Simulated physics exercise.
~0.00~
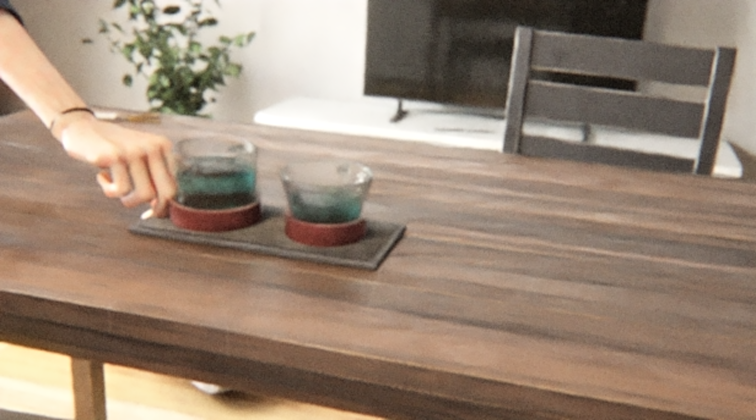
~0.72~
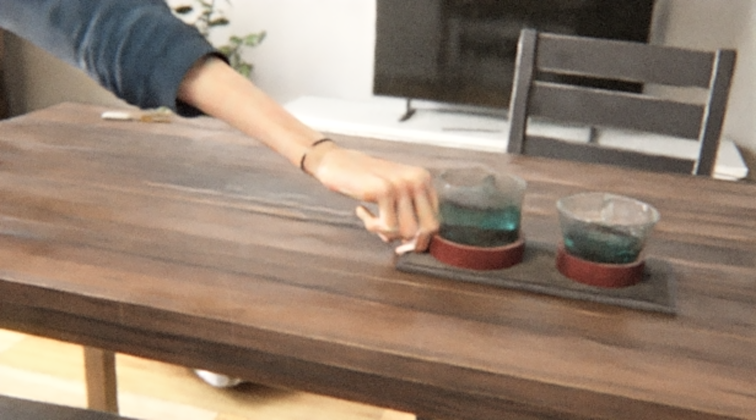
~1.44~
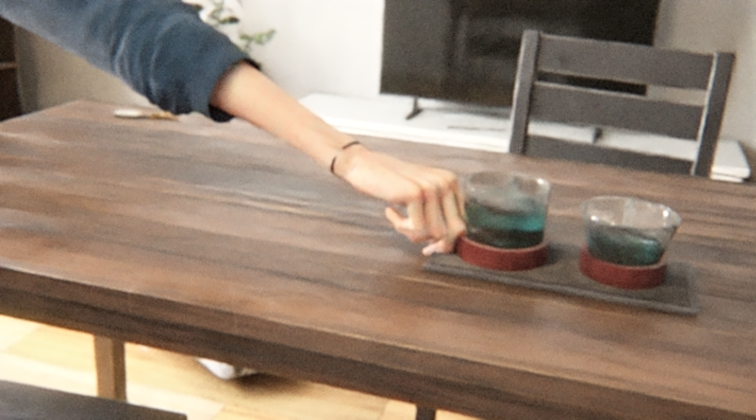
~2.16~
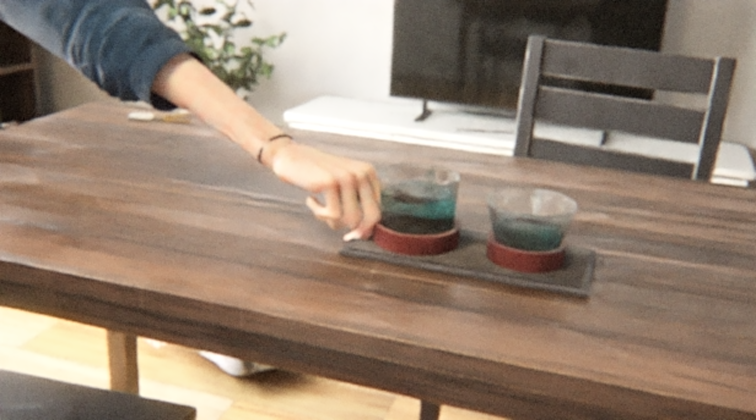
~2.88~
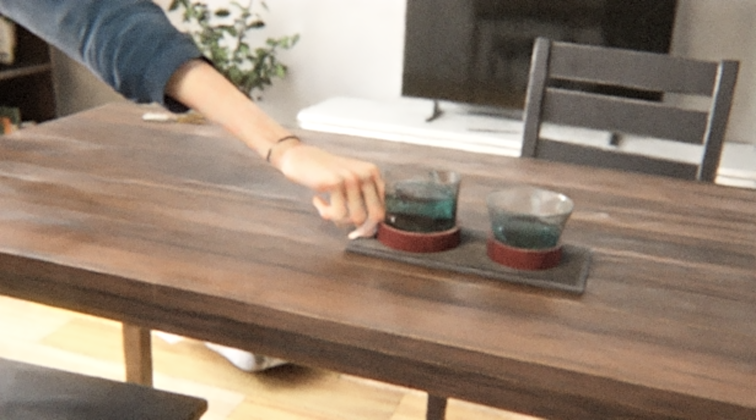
On a dark wooden table, a hand slid a narrow tray holding two clear cups of bluish-green liquid in red holders to the right, then pulled it partway back left, where it came to rest with the cups upright and the hand still beside it.
